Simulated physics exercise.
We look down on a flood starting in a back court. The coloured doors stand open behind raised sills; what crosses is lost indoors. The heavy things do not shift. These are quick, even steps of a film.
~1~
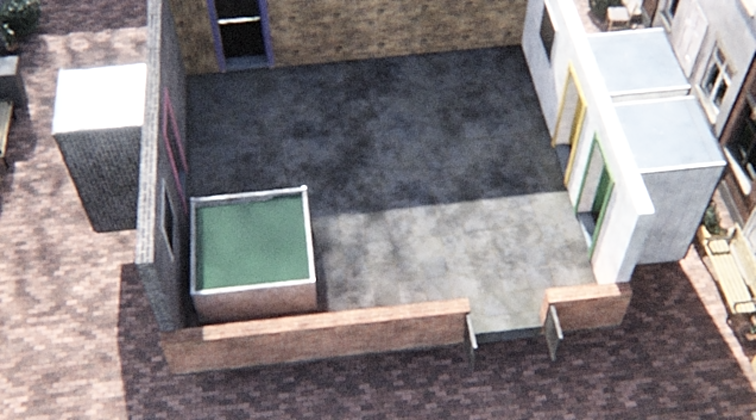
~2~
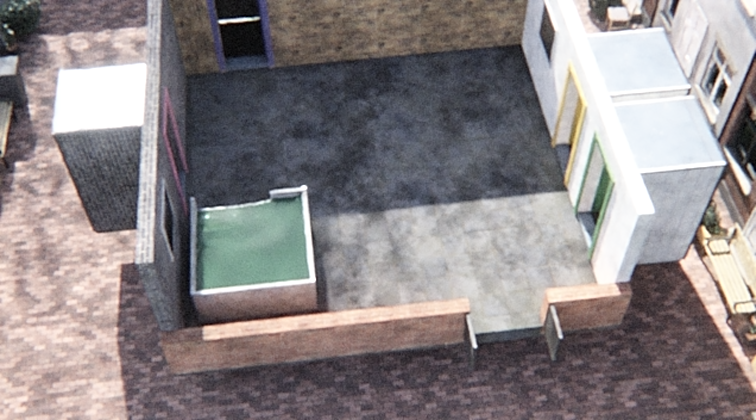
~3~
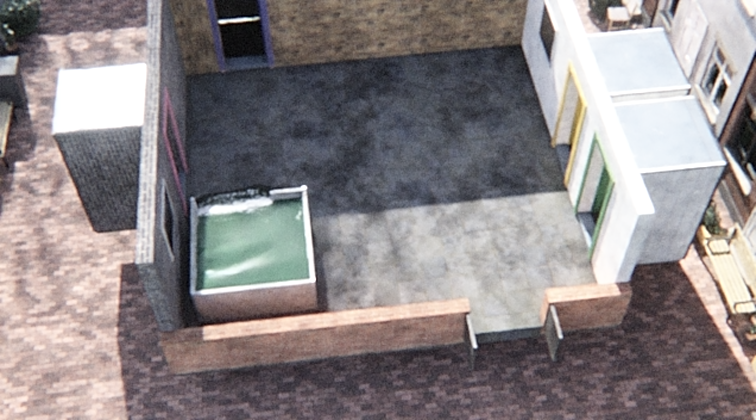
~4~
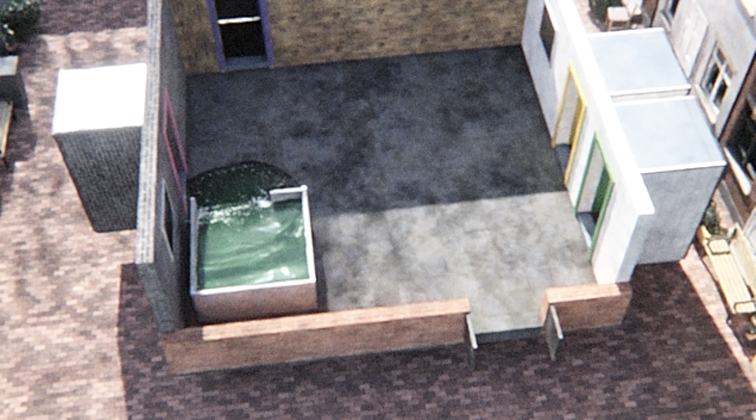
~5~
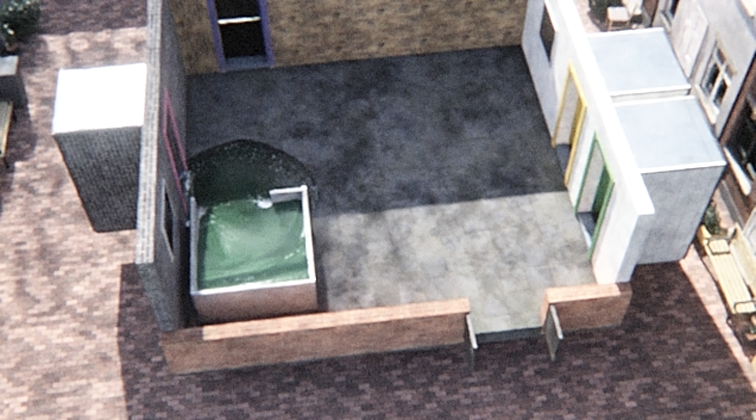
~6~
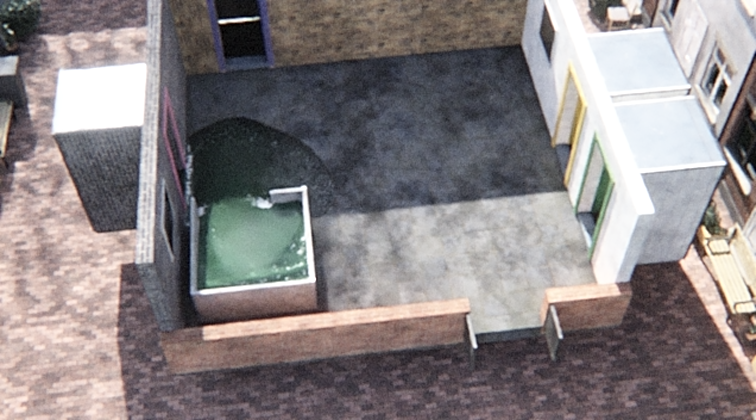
In the video, seen from above, green water in a square tank in a walled courtyard begins pouring through a gap on the tank's far side, churning inside while a dark, rounded pool spreads across the grey floor behind it.
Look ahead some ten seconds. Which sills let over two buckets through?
The yellow door holds within the limit; the green door holds within the limit; the pink door floods; the blue door floods.
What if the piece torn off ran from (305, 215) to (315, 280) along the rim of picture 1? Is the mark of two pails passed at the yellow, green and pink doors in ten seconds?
My reading: Yellow takes more; green is over; pink holds.
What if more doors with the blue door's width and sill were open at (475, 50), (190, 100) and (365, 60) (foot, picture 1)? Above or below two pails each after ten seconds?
In turn: Lets less in, is over, lets less in.
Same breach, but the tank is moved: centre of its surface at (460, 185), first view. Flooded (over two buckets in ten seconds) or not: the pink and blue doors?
One by one: Pink door holds; blue door holds.
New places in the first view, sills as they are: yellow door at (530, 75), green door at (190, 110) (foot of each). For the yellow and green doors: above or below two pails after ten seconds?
One by one: The yellow one lets more in; the green one goes over.
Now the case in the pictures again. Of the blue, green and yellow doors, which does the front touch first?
That is the blue door.
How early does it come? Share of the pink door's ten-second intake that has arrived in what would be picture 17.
Roughly 70 per cent.
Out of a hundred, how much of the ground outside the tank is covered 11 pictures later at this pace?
I make it 30 per cent.
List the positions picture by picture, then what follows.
Still water in the tank at (251, 242), in the first picture.
Water pours out on the tank's far side and has run to a hidden place, in the second picture.
The front is at a hidden place, out from the gap on the tank's far side, in the third picture.
Water pours out on the tank's far side and has run to (256, 165), in the fourth picture.
Water pours out on the tank's far side and has run to (245, 143), in the fifth picture.
The front is at (223, 123), out from the gap on the tank's far side, in the sixth picture.
A moment on, water covers 25 % of the floor; the yellow door not reached, the green door not reached, the pink door over two buckets in, the blue door under two buckets in.
Next, water covers 30 % of the floor; the yellow door not reached, the green door not reached, the pink door over two buckets in, the blue door over two buckets in.
Then, water covers 35 % of the floor; the yellow door not reached, the green door not reached, the pink door far over two buckets in, the blue door far over two buckets in.
Later, water covers 65 % of the floor; the yellow door wet at the sill, nothing in, the green door wet at the sill, nothing in, the pink door far over two buckets in, the blue door far over two buckets in.
In the end, water covers 95 % of the floor; the yellow door wet at the sill, nothing in, the green door wet at the sill, nothing in, the pink door far over two buckets in, the blue door far over two buckets in.
